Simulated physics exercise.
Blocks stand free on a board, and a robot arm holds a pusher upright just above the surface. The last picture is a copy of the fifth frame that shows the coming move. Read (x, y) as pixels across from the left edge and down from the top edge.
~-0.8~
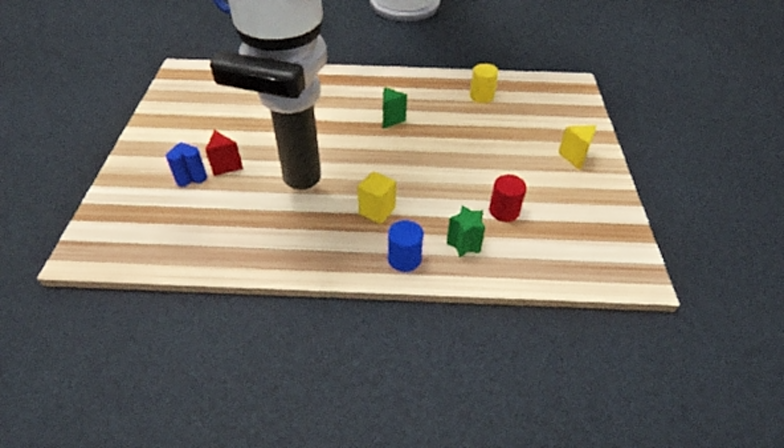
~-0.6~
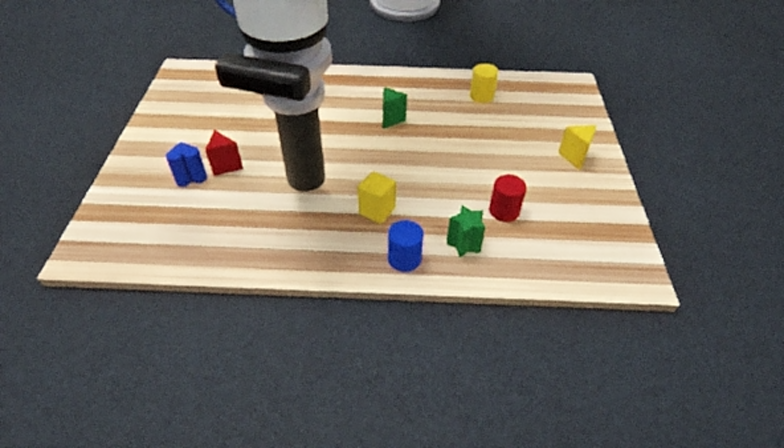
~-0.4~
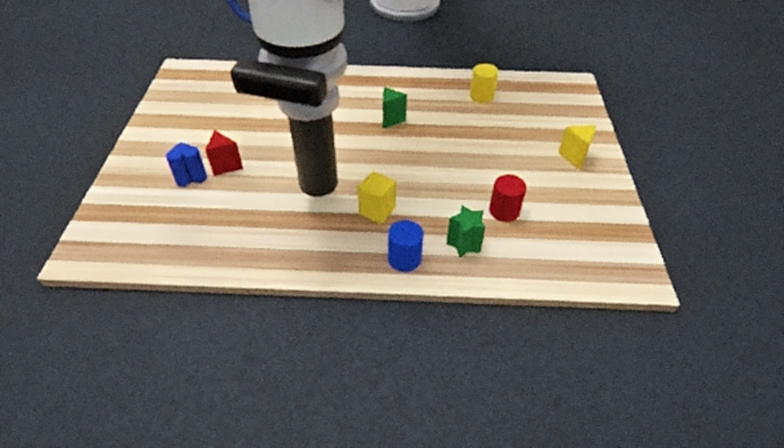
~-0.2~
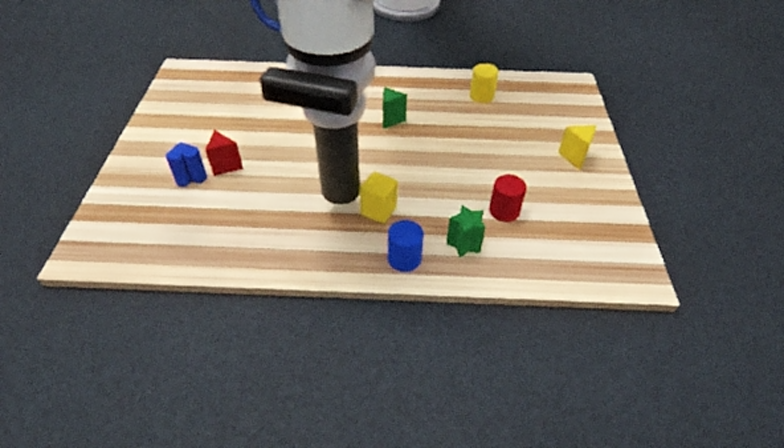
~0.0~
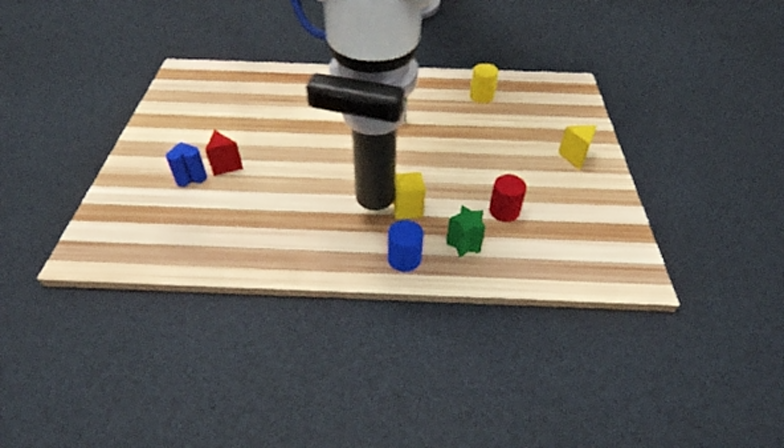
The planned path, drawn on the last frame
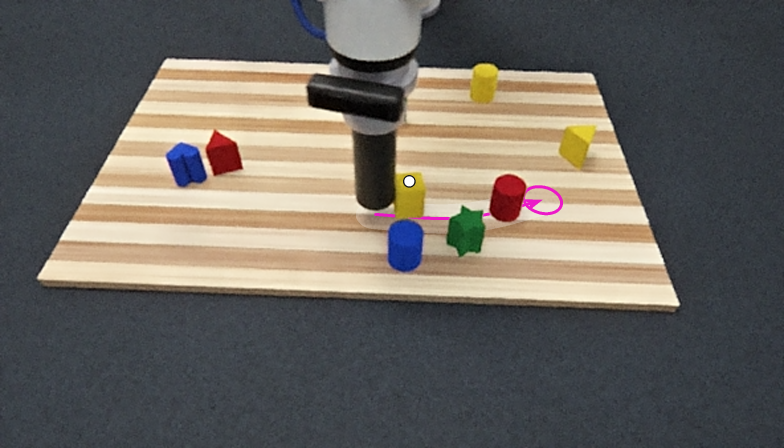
Robot arm with an upright black pusher sliding right across a striped wooden board, then nudging a yellow block rightward among coloured blocks.
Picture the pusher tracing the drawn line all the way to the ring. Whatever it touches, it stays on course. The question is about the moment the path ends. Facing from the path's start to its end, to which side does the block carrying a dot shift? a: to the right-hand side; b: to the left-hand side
My answer is option b.
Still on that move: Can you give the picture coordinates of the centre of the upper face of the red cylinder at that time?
It should be at (585, 171) by then.
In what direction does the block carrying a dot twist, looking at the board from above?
It goes anticlockwise.
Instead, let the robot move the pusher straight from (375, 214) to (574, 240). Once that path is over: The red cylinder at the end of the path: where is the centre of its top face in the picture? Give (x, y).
So, by the moment the path ends, you'll find the top centre of the red cylinder at (536, 180).
The line goes from (375, 214) by way of (434, 218) and (491, 214) to (542, 200); the dot is on the yellow square piece.
On the path given first. One third of the way, pusher at (438, 201); yellow square piece at (463, 175), turned 50° anticlockwise.
Two thirds of the way, pusher at (496, 196); yellow square piece at (492, 163), turned 100° anticlockwise; green star-shaped block at (477, 218), turned 45° clockwise; red cylinder at (531, 181).
At the end, pusher at (548, 182); blue cylinder unmoved; yellow square piece at (495, 161), turned 110° anticlockwise; green star-shaped block at (477, 218), turned 45° clockwise; red cylinder at (585, 171).
